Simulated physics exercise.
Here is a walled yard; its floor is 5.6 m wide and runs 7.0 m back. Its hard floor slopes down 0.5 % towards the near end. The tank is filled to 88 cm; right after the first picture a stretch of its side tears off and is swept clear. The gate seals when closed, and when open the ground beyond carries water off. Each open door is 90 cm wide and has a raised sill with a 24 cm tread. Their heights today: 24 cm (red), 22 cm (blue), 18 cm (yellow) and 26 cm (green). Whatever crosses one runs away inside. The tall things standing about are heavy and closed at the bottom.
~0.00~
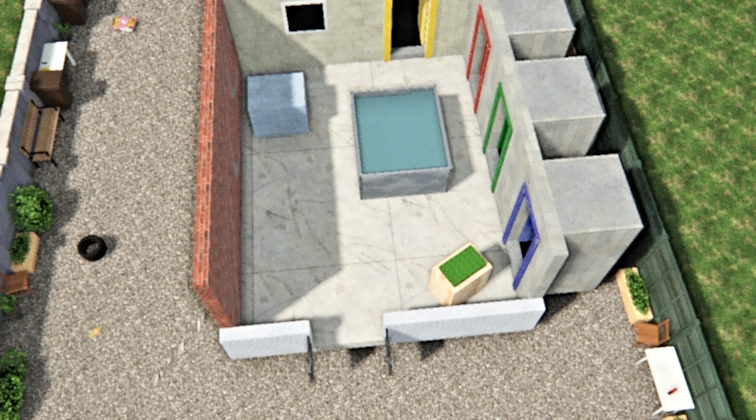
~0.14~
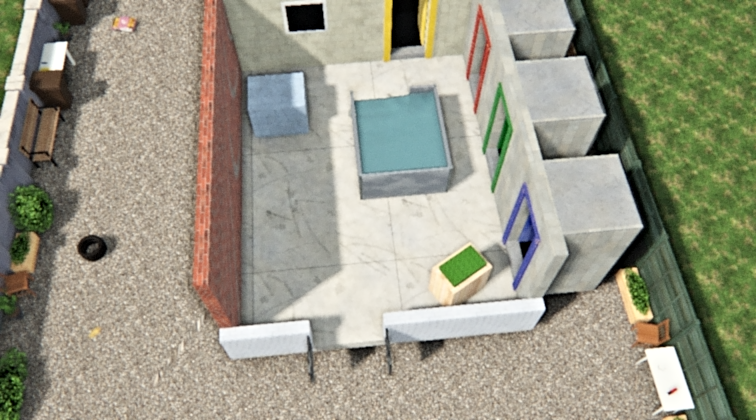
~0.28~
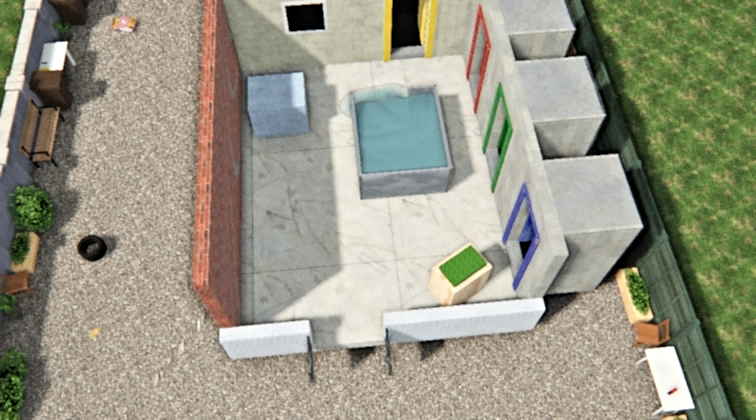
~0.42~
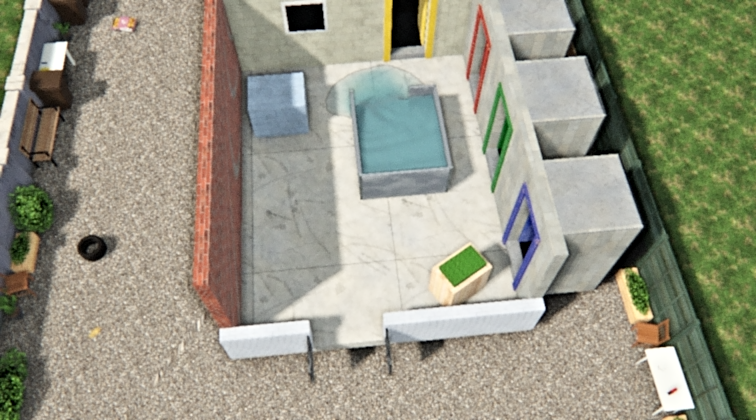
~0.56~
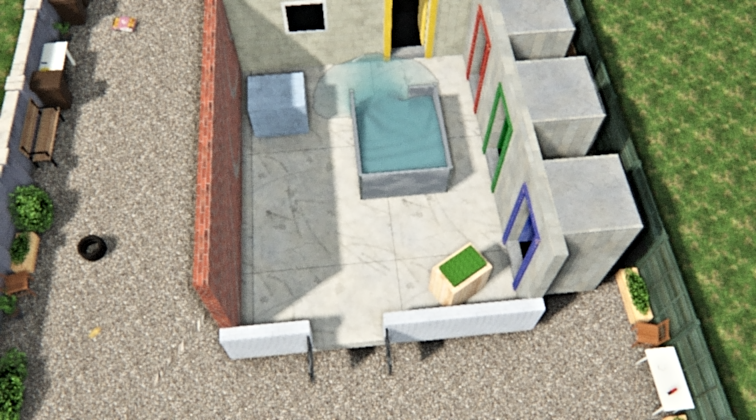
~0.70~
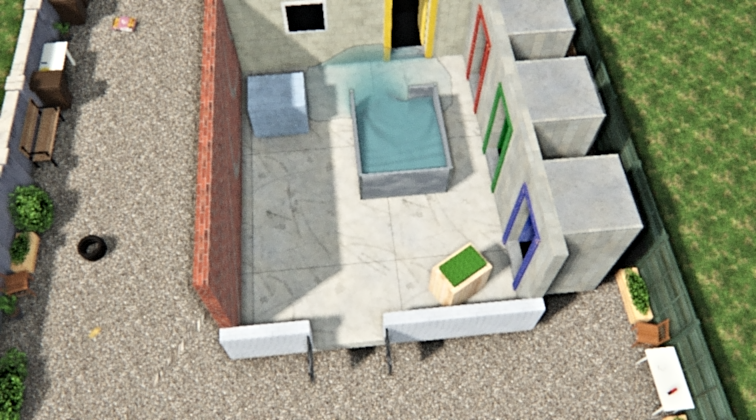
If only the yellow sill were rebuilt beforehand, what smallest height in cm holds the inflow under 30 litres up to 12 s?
It would have to be roughly 35 cm high.
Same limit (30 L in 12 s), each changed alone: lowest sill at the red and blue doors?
Roughly 14.0 cm at red and 13.5 cm at blue.
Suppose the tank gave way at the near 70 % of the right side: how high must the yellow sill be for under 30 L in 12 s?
About 16 cm.
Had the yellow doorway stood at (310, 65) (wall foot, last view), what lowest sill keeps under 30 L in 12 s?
About 26 cm.
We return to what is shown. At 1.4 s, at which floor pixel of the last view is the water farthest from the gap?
At about (242, 76).
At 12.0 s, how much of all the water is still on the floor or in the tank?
About 78 per cent.
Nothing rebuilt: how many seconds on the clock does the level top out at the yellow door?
Around 1.4 s.
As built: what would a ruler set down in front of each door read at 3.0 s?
Depths in cm: Red 19, blue 0, yellow 26, green 5.
After 1.4 s water covers 20 % of the floor, deepest (55 cm) near (365, 72); 38 cm at the yellow door, 52 litres in over its 18 cm sill.
After 3.0 s water covers 40 % of the floor, deepest (46 cm) near (250, 75); 26 cm at the yellow door, 186 litres in over its 18 cm sill.
After 12.0 s water covers 100 % of the floor, deepest (15 cm) near (512, 315); 8 cm at the yellow door, 207 litres in over its 18 cm sill.
At the yellow door as built, the water arrived by 0.6 s and peaked near 38 cm at 1.4 s.
With a sill of 30.5 cm, 57 litres would have come in within the 12 s; with 41.5 cm, 8 litres. So under 30 litres takes about 35 cm.
